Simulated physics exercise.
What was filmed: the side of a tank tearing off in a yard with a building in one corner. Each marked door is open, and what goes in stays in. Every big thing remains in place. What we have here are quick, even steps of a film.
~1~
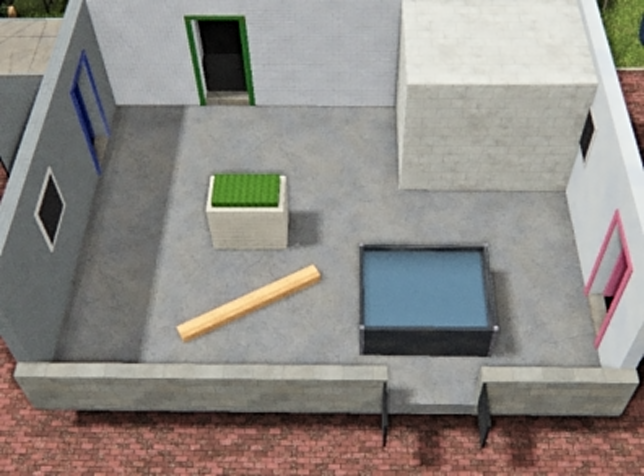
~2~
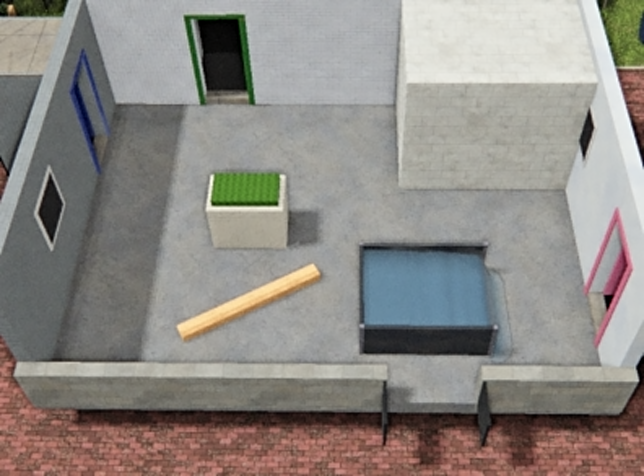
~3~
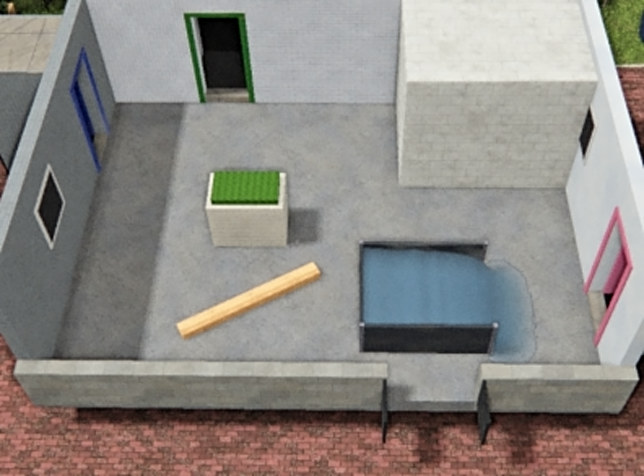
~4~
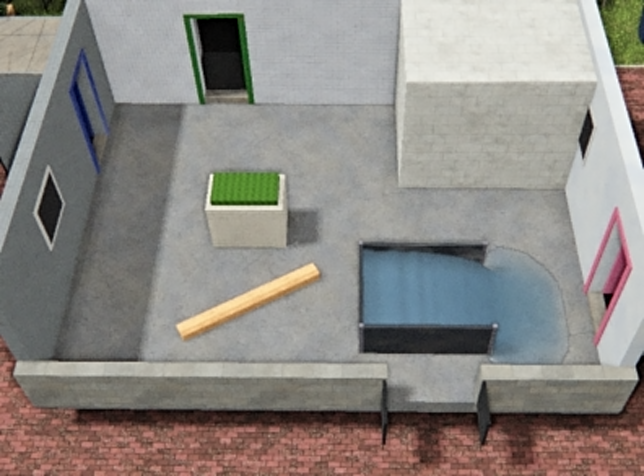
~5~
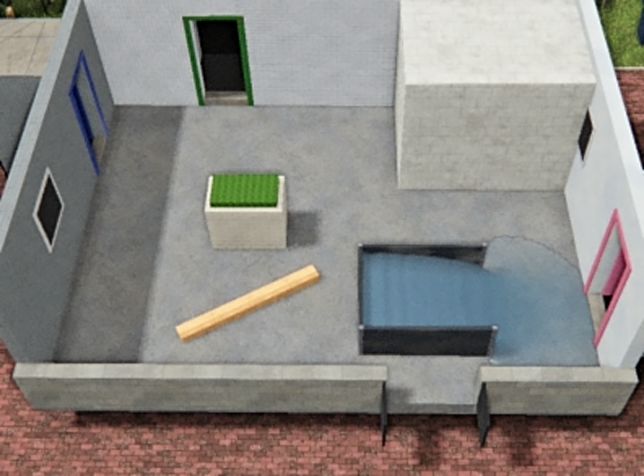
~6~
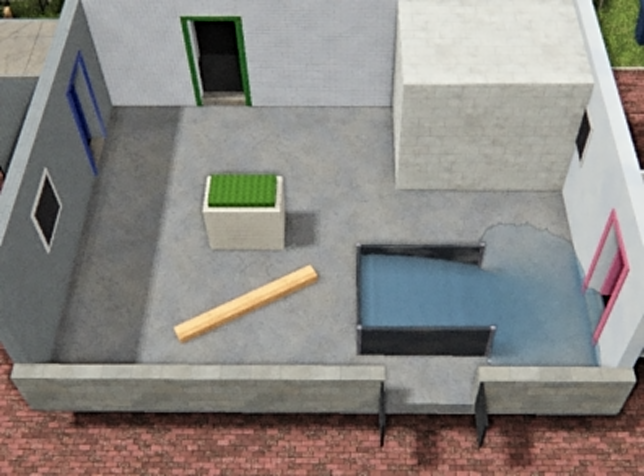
We see a walled yard with a pale block building in one corner and a dark-sided water tank; the tank's right side gives way, and water pours out, spreading across the grey floor to the wall by the pink-framed doorway.
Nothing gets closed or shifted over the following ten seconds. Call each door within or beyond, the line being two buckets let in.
Pink door - beyond; blue door - within; green door - within.
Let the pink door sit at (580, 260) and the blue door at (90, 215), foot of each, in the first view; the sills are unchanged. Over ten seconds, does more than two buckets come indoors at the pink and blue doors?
As I read it, the pink door overshoots, and the blue door falls short.
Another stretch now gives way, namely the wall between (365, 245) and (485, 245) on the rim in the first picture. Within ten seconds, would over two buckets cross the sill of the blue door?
The blue one tops the limit.
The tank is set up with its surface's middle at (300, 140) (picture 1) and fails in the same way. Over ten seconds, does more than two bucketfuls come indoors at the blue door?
The blue door exceeds the threshold.
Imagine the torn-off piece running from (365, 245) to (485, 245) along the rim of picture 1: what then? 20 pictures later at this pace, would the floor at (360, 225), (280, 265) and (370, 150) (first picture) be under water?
The first spot is swamped, the second spared, the third swamped.
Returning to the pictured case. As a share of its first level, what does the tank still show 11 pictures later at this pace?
Close to 28 %.
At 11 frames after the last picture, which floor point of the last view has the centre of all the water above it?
Roughly (503, 302).
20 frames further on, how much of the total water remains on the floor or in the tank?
Some 76 per cent has not gone.
A moment on, water covers 15 % of the floor; the pink door far over two buckets in, the blue door not reached, the green door not reached.
Next, water covers 15 % of the floor; the pink door far over two buckets in, the blue door not reached, the green door not reached.
Then, water covers 30 % of the floor; the pink door far over two buckets in, the blue door not reached, the green door not reached.
Later, water covers 55 % of the floor; the pink door far over two buckets in, the blue door not reached, the green door not reached.
In the end, water covers 85 % of the floor; the pink door far over two buckets in, the blue door wet at the sill, nothing in, the green door wet at the sill, nothing in.
